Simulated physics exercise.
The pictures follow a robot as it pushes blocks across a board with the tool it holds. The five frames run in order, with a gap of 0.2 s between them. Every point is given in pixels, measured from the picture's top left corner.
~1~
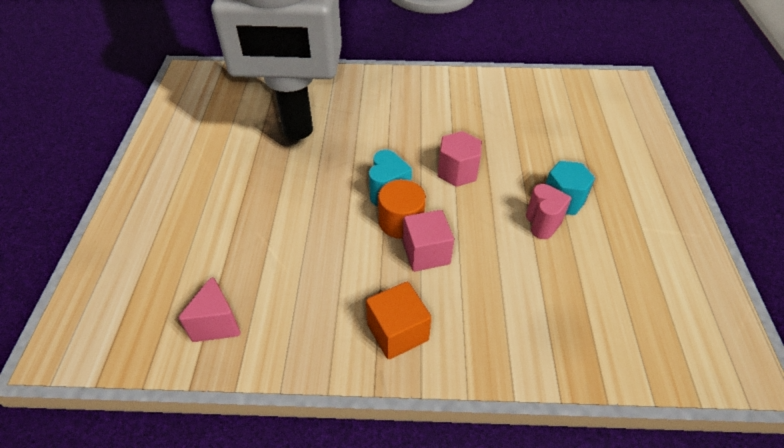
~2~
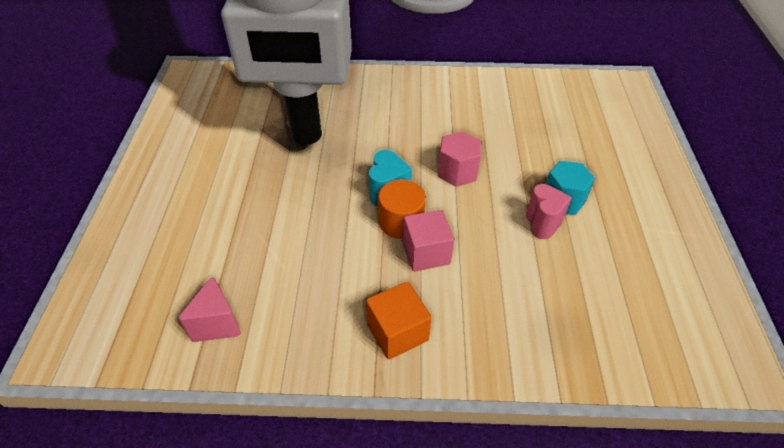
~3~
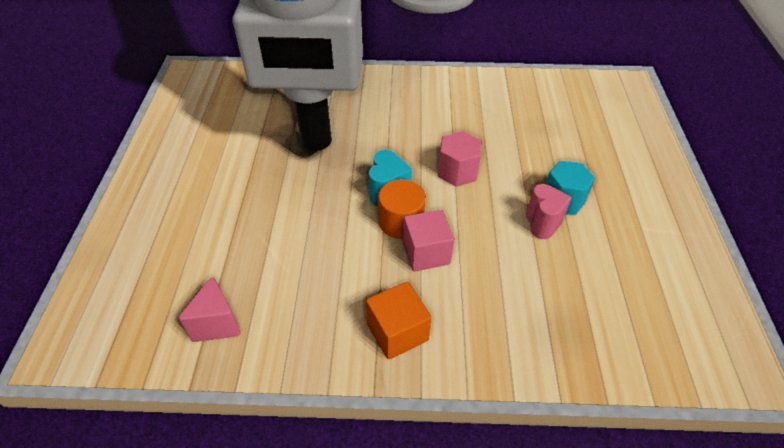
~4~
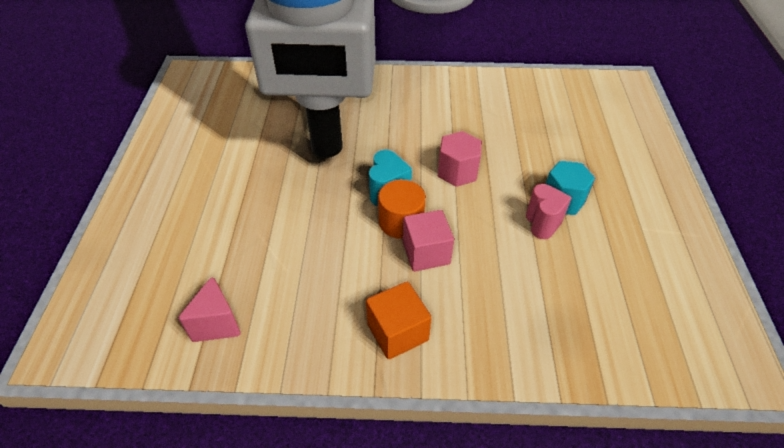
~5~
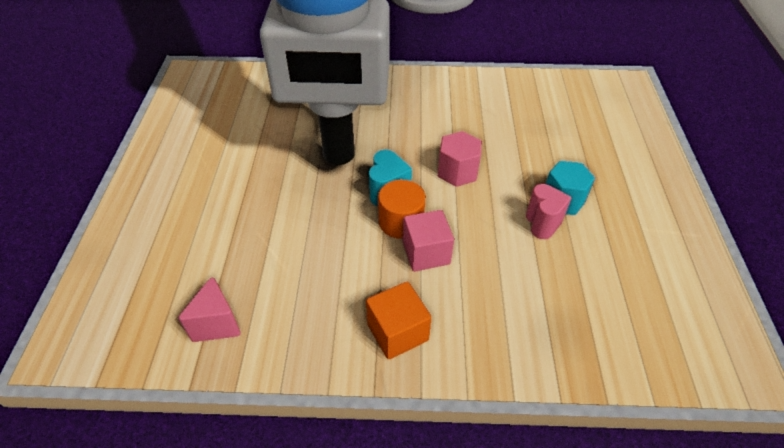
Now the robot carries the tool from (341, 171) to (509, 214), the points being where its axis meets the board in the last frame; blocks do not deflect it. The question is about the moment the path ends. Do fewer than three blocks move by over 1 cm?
The answer is no.
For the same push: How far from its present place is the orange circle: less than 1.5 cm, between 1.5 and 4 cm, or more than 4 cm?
Middling, 1.5 to 4 cm.
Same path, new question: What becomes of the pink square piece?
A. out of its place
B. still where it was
Answer: A.
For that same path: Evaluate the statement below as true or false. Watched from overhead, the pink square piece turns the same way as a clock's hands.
My answer: False.
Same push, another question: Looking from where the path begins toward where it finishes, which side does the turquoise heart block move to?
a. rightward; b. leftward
The answer is a.
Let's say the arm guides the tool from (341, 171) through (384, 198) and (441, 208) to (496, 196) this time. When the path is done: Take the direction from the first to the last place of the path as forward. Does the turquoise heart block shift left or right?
Out to the left.
What follows on the original path. One third of the way, tool at (396, 169); turquoise heart block at (421, 173), turned 30° clockwise; orange circle at (411, 204); pink square piece at (431, 237), turned 20° anticlockwise.
Two thirds of the way, tool at (453, 184); turquoise heart block at (471, 195), turned 55° clockwise; orange circle at (418, 209); pink square piece at (433, 245), turned 25° anticlockwise.
At the end, tool at (513, 198); turquoise heart block at (498, 209), turned 105° clockwise; orange circle at (418, 209); pink square piece at (433, 245), turned 25° anticlockwise; pink heart block not moved.
